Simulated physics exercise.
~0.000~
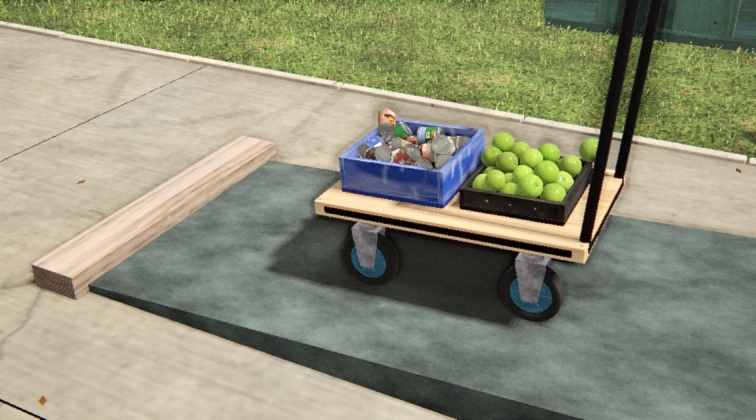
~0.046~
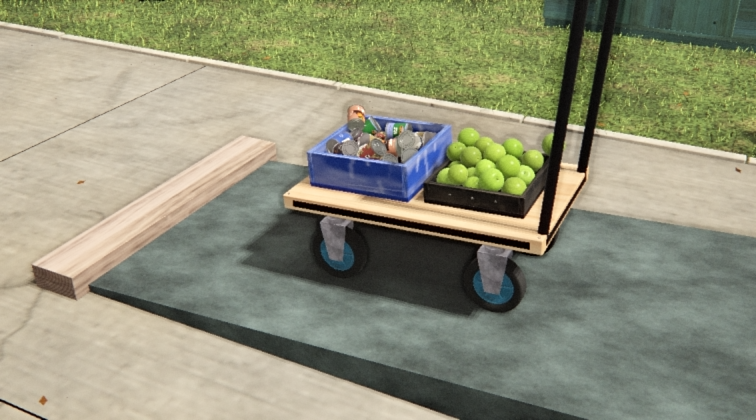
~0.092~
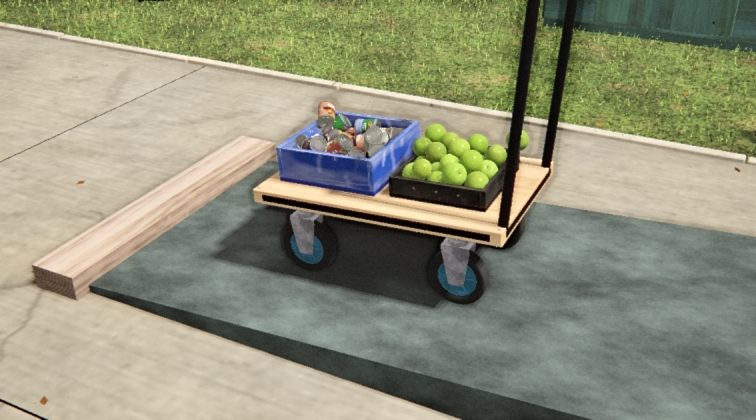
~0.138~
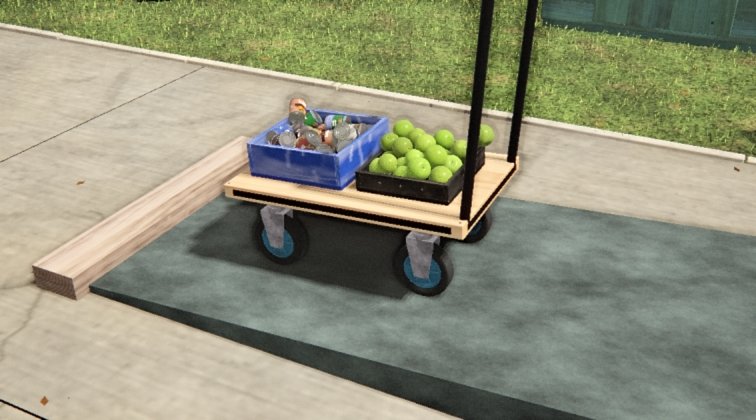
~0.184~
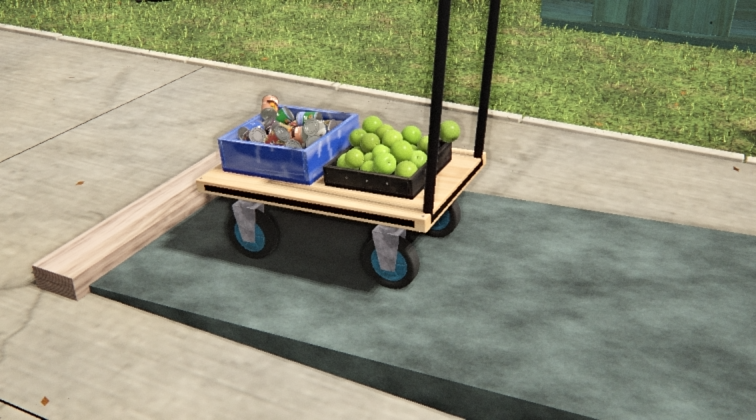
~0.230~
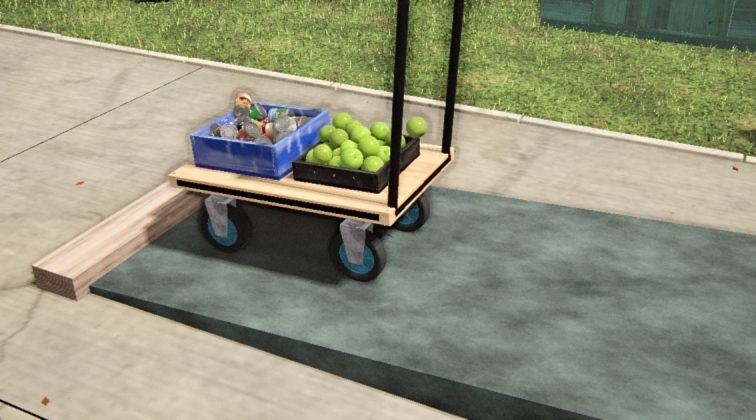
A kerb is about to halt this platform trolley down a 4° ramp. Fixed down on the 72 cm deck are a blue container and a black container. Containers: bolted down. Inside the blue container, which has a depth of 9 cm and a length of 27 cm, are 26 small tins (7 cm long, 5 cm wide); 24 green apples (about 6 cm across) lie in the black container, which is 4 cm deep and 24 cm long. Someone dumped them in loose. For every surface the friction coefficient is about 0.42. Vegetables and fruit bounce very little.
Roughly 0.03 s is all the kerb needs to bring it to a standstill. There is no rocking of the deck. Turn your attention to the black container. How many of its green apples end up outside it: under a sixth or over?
The one-sixth line is passed.
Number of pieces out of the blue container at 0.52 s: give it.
Blue container: Roughly 2 out by then.
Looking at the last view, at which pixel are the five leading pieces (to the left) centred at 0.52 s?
Around (176, 130).
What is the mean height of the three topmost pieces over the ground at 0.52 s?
Close to 48 cm up.
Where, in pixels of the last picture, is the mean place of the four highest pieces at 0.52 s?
(215, 100).
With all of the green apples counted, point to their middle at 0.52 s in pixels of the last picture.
Somewhere around pixel (280, 136).
After 0.30 s, the wheels strike.
After 0.40 s, 2 of 26 out of the blue container and 5 of 24 out of the black container.
After 0.52 s, 2 of 26 out of the blue container and 9 of 24 out of the black container.
After 0.75 s, 2 of 26 out of the blue container and 9 of 24 out of the black container.
Final count (at 1.26 s), 2 of 26 out of the blue container and 9 of 24 out of the black container. Asked share, 9 of 24, 38 per cent.
